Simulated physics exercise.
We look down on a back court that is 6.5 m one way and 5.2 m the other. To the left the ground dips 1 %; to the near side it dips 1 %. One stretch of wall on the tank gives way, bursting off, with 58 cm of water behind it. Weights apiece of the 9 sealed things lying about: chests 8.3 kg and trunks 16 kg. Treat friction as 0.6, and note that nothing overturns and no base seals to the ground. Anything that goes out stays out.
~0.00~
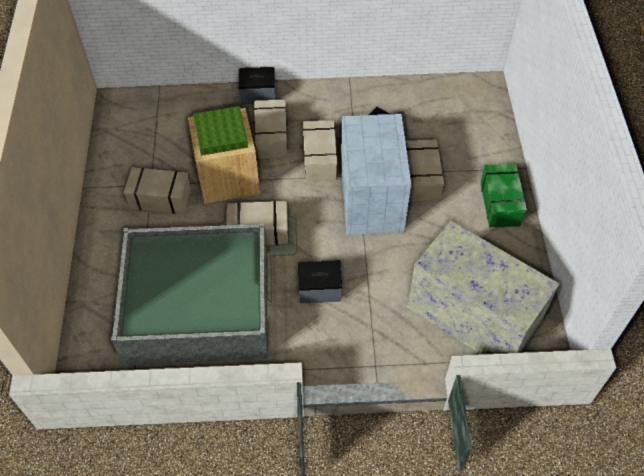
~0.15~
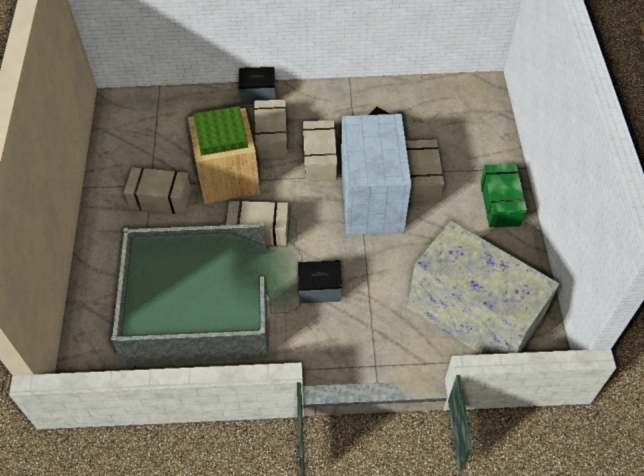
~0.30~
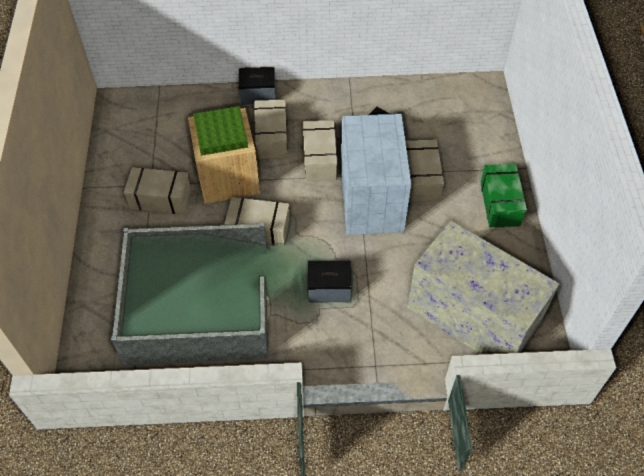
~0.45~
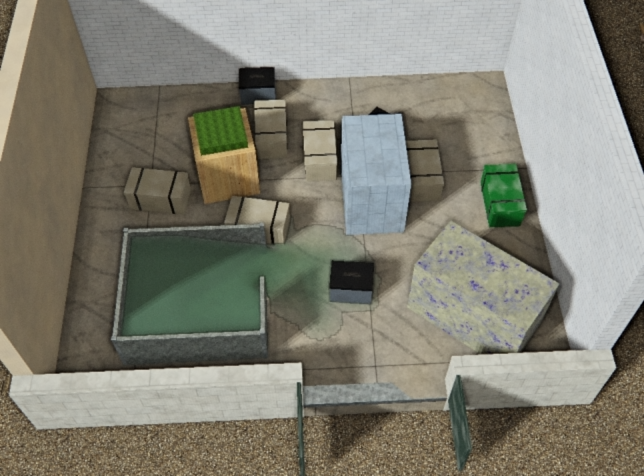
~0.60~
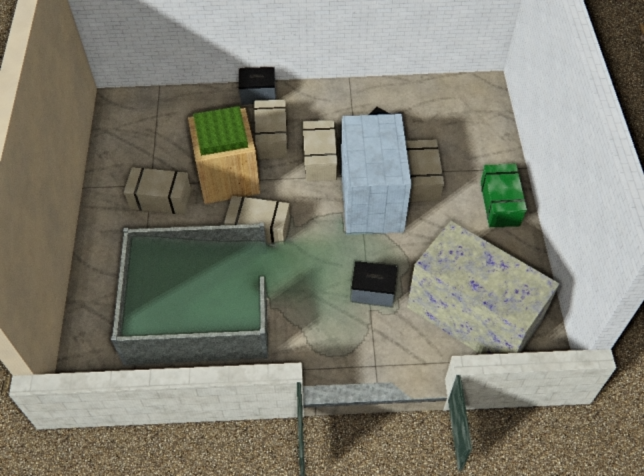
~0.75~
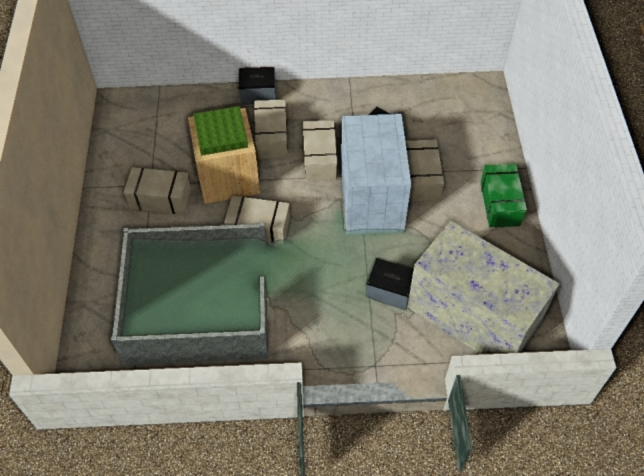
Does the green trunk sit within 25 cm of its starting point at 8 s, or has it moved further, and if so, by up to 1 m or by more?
Outcome: A long move.
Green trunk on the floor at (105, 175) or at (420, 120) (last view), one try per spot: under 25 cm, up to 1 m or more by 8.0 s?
Respectively: It rests almost unmoved; it edges along somewhat.
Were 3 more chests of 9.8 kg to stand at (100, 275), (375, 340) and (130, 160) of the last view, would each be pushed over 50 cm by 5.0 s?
First within, then beyond, then within.
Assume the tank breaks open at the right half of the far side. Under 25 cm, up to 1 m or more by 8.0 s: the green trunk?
From there, the green trunk remains planted.
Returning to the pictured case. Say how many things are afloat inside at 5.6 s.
2.
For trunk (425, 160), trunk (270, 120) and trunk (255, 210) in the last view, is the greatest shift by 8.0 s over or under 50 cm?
First one stayed inside, second one stayed inside, third one stayed inside.
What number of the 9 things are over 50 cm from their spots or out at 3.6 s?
By my reckoning, 3.
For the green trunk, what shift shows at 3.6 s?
Shift by then: About 120 cm.
After 1.6 s the green trunk is near (505, 187), 0.0 m from its start, aground; 0 of 9 are out; 1 afloat.
After 3.6 s the green trunk is near (497, 122), 1.2 m from its start, aground; 0 of 9 are out; 1 afloat.
After 5.6 s the green trunk is near (461, 70), 2.2 m from its start, afloat; 0 of 9 are out; 2 afloat.
After 8.0 s the green trunk is near (366, 84), 2.7 m from its start, afloat; 0 of 9 are out; 5 afloat.
